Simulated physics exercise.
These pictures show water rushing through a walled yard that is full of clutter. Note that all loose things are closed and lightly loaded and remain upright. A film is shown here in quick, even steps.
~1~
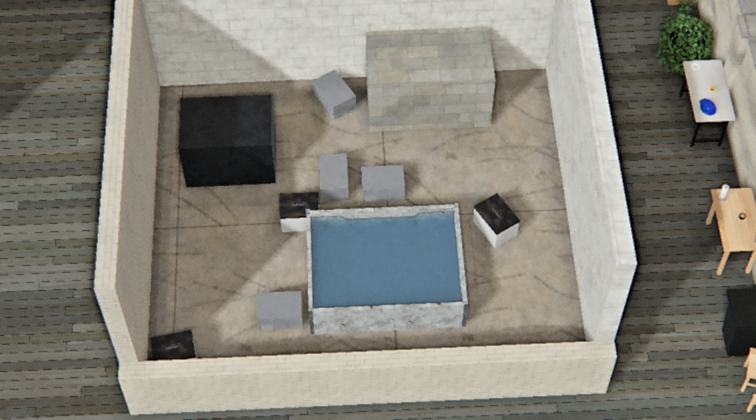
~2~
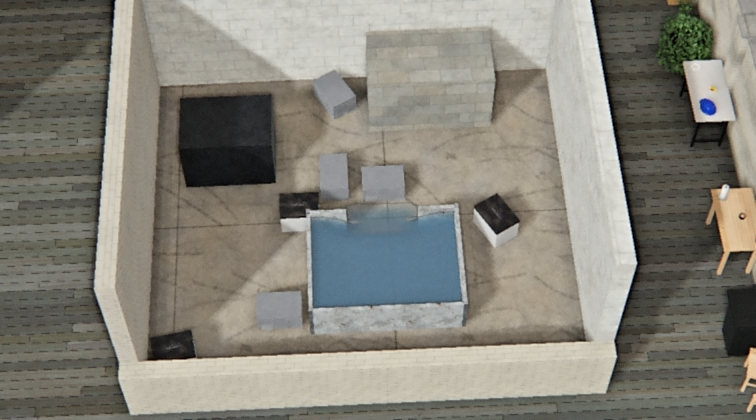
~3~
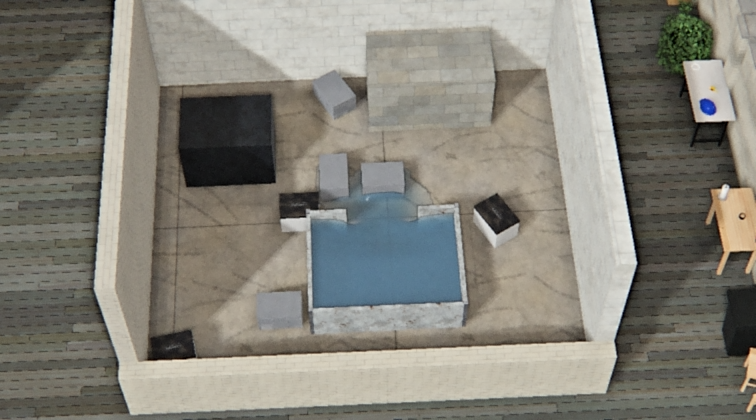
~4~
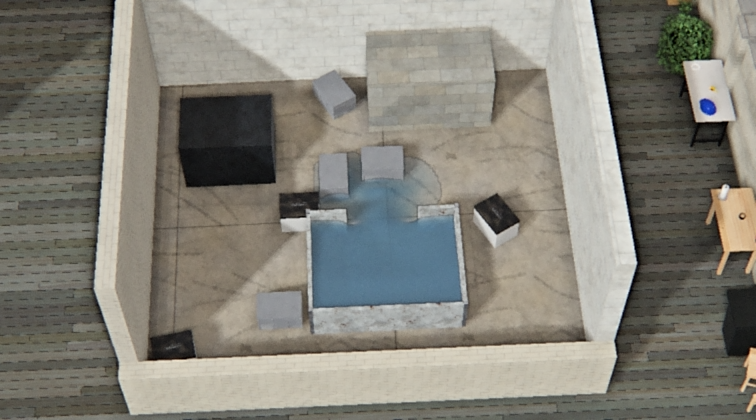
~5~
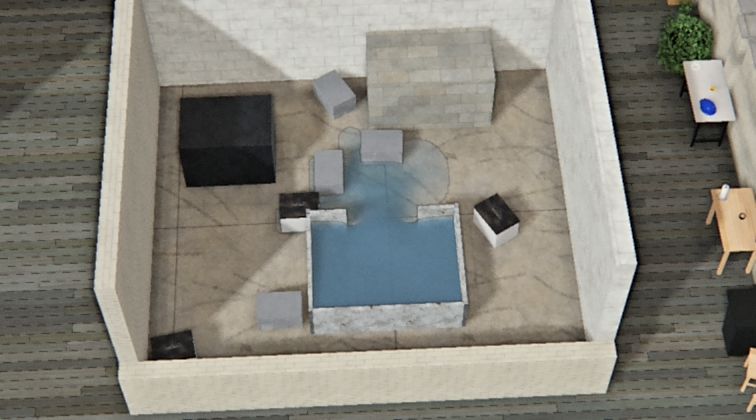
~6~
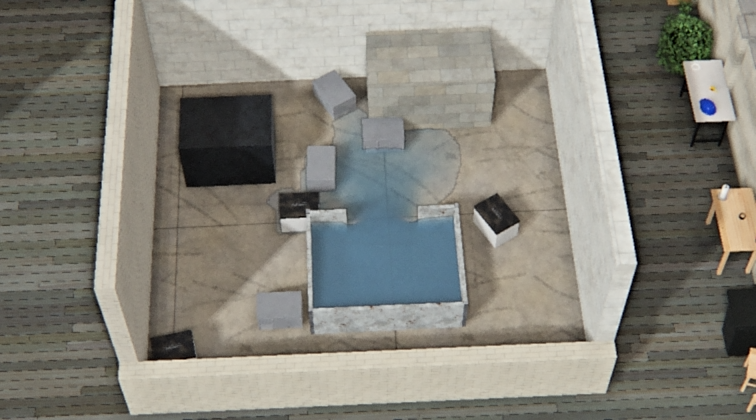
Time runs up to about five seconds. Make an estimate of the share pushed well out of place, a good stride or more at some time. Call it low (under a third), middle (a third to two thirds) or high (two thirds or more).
Middle.
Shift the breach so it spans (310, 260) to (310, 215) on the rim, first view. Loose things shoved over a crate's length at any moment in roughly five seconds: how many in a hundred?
Near 30 in a hundred.
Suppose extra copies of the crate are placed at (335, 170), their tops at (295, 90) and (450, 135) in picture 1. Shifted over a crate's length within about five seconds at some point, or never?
First: Covers that distance; second: Covers that distance.
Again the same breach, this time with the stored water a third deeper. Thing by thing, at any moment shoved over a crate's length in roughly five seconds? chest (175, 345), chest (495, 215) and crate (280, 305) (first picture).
First one stopped before it, second one stopped before it, third one stopped before it.
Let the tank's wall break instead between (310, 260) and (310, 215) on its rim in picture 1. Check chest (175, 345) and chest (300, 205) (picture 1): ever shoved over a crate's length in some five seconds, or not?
Lab note, in listed order: Got there; didn't get there.
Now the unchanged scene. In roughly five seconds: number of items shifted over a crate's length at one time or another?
3 of them.
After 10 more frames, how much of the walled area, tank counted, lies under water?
Something close to 45 per cent.
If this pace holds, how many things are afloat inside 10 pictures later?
In total, 3.
A moment on, 2 of 7 are well off their spots; 1 afloat.
Next, 2 of 7 are well off their spots; 3 afloat.
Later, 3 of 7 are well off their spots; 3 afloat.
In the end, 2 of 7 are well off their spots, and 3 have been at some point; 3 afloat.
